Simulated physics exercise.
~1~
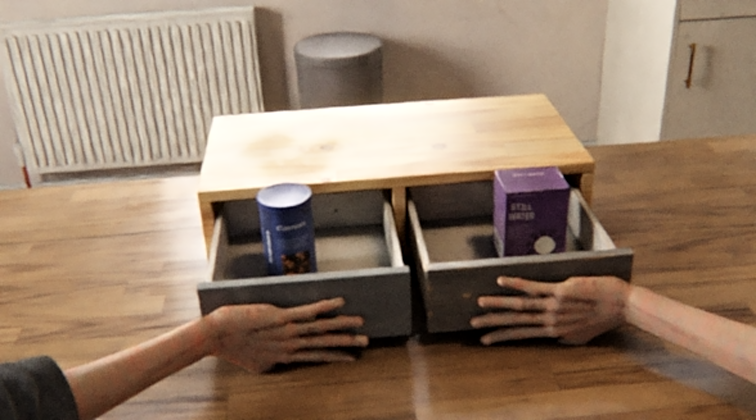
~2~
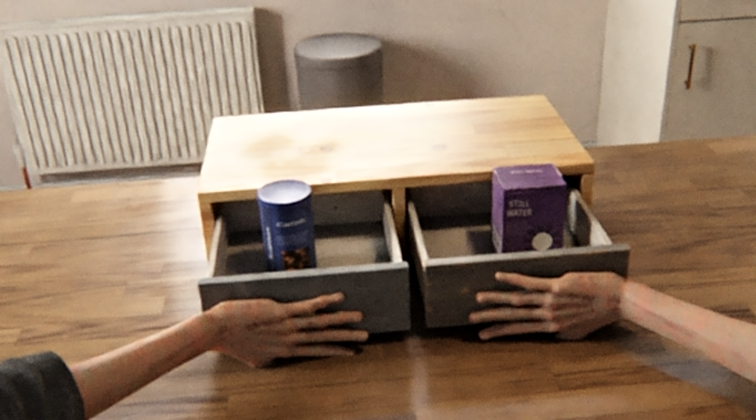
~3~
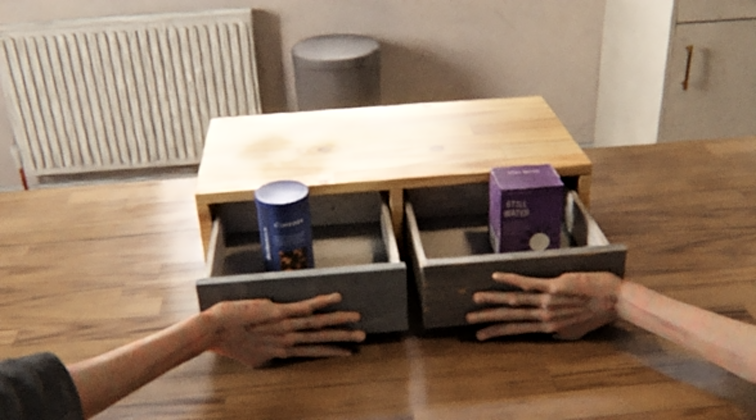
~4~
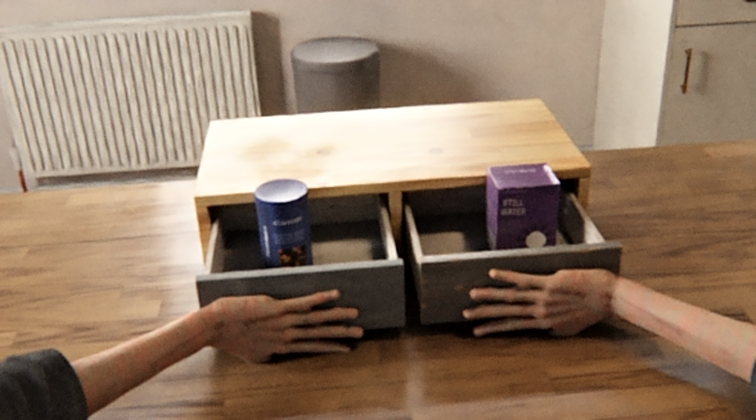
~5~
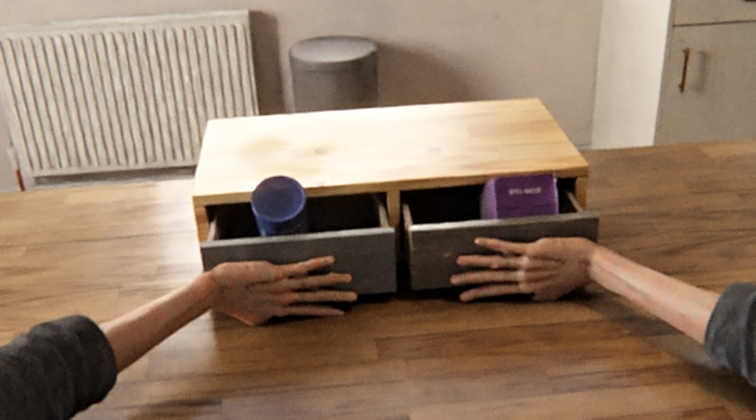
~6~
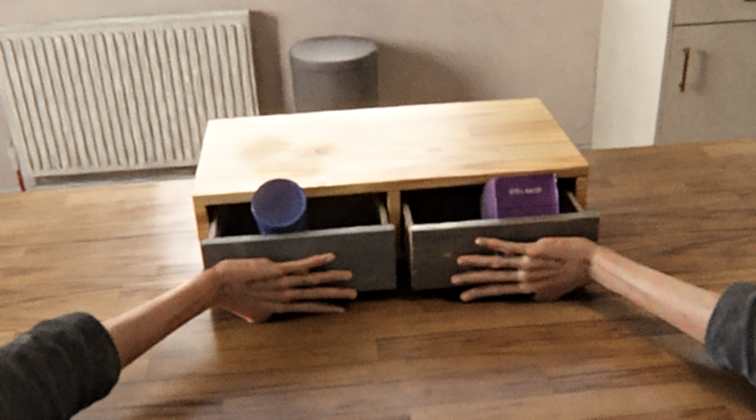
The footage shows two hands pushing in the open drawers of a small wooden chest, the left holding an upright blue tin and the right a purple carton. The drawers slide partway, both items tip into a lean, and the drawers stop, still partly open.
